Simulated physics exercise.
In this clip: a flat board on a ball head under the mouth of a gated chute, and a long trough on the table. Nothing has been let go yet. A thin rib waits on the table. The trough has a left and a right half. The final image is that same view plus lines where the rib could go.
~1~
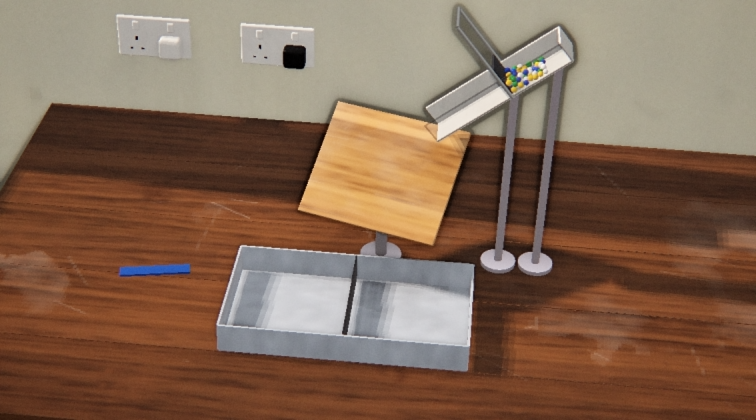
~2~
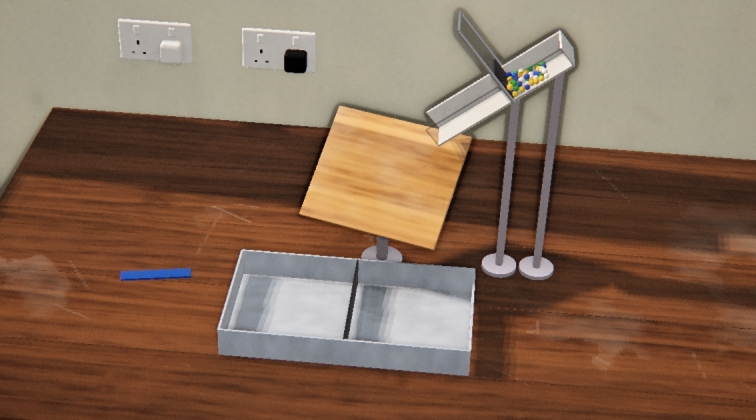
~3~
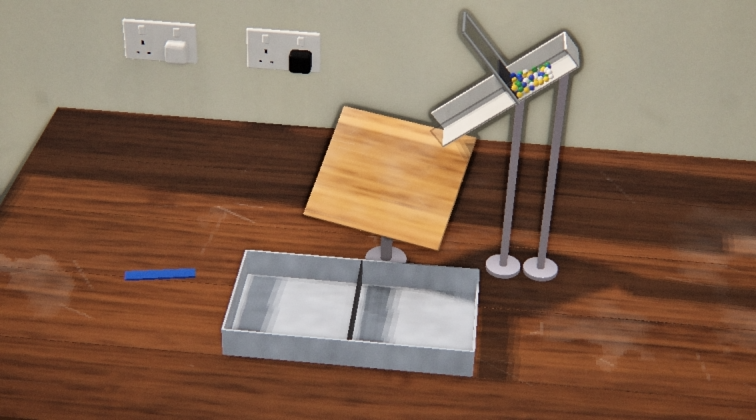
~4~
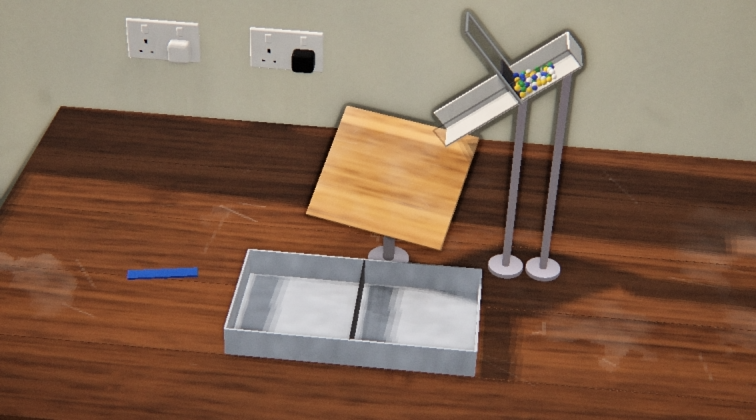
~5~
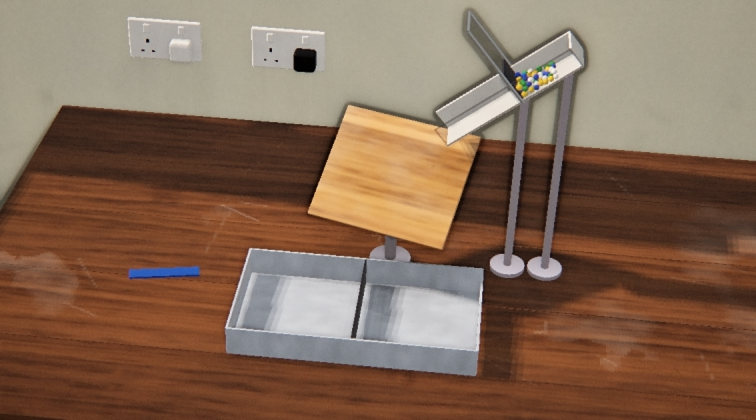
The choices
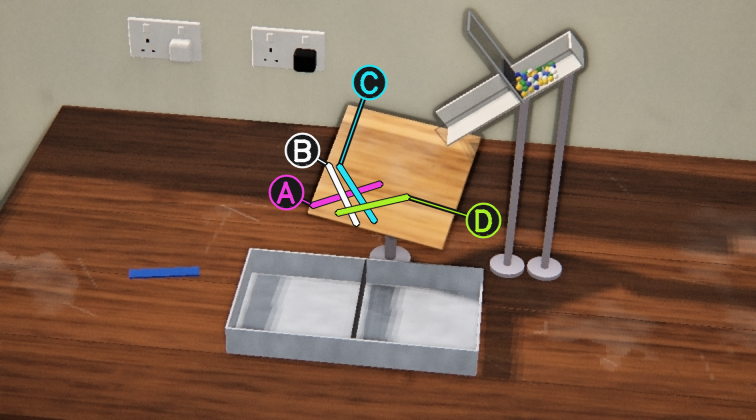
Colourful beads rest behind the chute's gate above a tilted wooden board and divided tray.
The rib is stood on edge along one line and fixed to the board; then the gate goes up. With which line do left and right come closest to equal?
I would pick line B.
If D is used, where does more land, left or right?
Left.
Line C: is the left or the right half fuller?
More lands on the right.
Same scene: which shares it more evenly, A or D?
A.
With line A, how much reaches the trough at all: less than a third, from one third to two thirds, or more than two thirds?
Line A gives from one third to two thirds.
On the marked copy, line A from (379, 184) to (312, 205); line B from (328, 165) to (356, 223); line C from (339, 166) to (374, 220); line D from (407, 197) to (338, 212).
If A is chosen, of what is caught, most in the left half, about a quarter in the right.
If B is chosen, of what is caught, about a third in the left half, about two thirds in the right.
If C is chosen, of what is caught, a small part in the left half, most in the right.
If D is chosen, of what is caught, nearly all in the left half, a stray few in the right.
